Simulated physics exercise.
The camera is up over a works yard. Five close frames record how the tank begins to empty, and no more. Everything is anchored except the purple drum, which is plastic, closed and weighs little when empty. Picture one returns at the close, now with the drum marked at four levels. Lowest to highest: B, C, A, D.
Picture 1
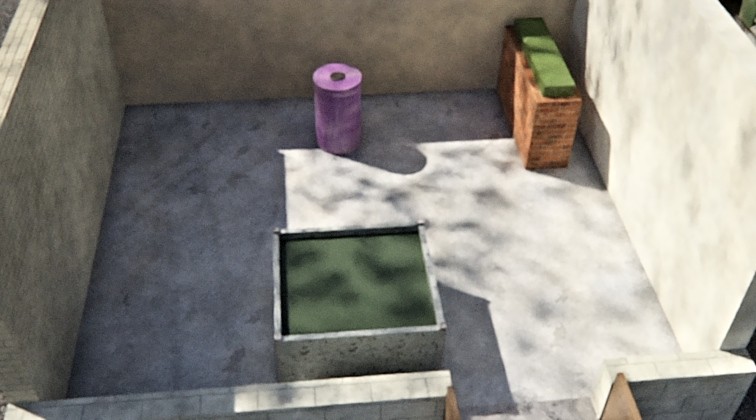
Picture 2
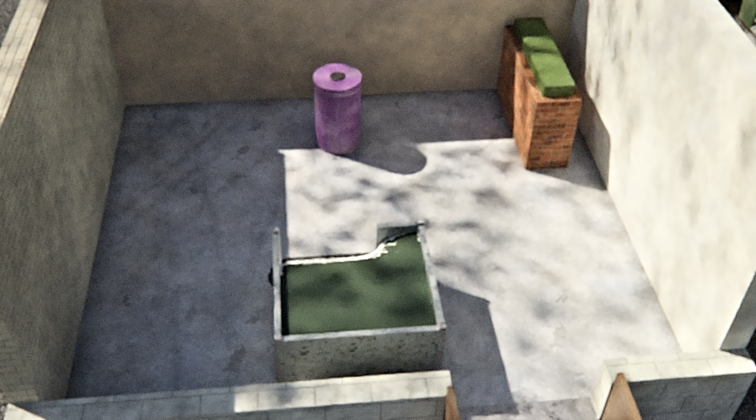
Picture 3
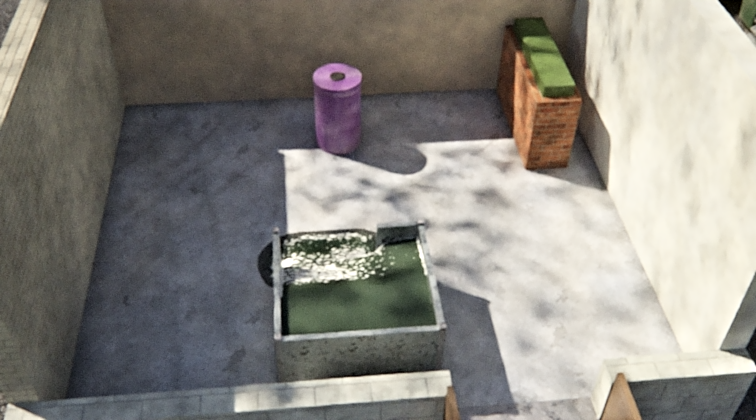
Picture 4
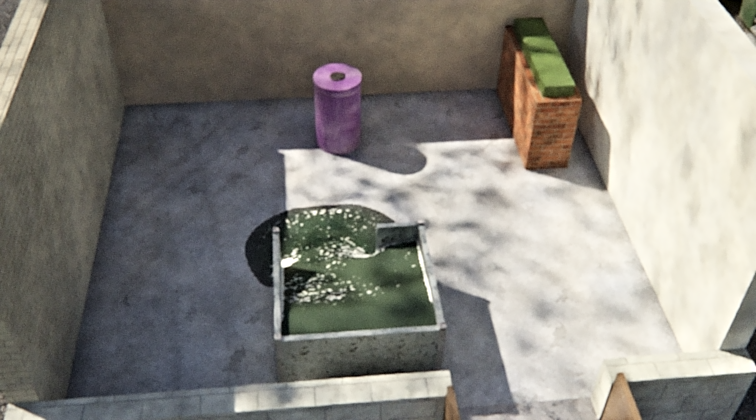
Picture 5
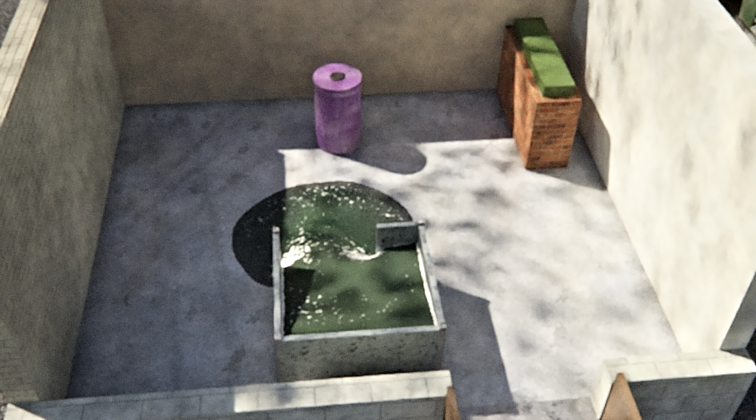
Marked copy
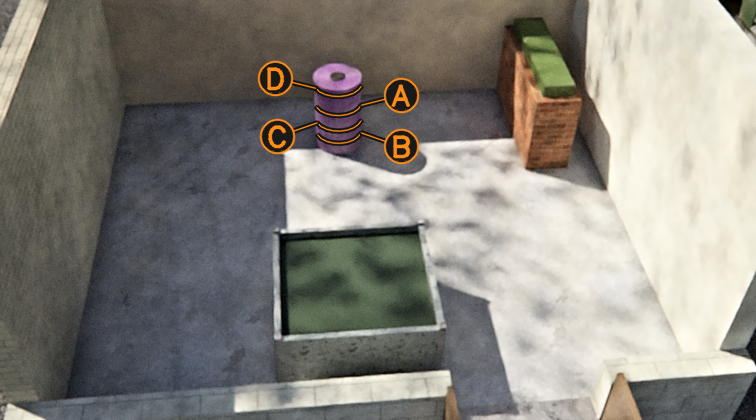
Green water poured out through the broken back wall of a square tank in a walled yard, and a dark wet patch spread across the ground behind it, closer to the purple drum.
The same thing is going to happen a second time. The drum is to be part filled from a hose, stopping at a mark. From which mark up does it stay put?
Choose C.
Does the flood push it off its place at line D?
No.
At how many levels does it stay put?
Three of the four.
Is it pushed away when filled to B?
Yes, that goes wrong.
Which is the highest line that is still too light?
That would be B.
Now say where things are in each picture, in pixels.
The first picture shows lid of the purple drum at (337, 77); tank full, its middle at (354, 283); open gate at (526, 368).
In the second picture, water covers 2 % of the ground, mostly out of sight from here.
In the third picture, water covers 3 % of the ground, mostly out of sight from here.
In the fourth picture, 6 % of the ground wet, in view closest to the drum at (260, 232).
The fifth picture shows lid of the purple drum at (337, 77); 9 % of the ground wet, in view closest to the drum at (337, 186).
On the marked copy, A at (340, 115); B at (340, 143); C at (340, 131); D at (339, 96); from the bottom up B, C, A, D.
For line A, it does not move.
For line B, it is pushed about its own width away.
For line C, it does not move.
For line D, it does not move.
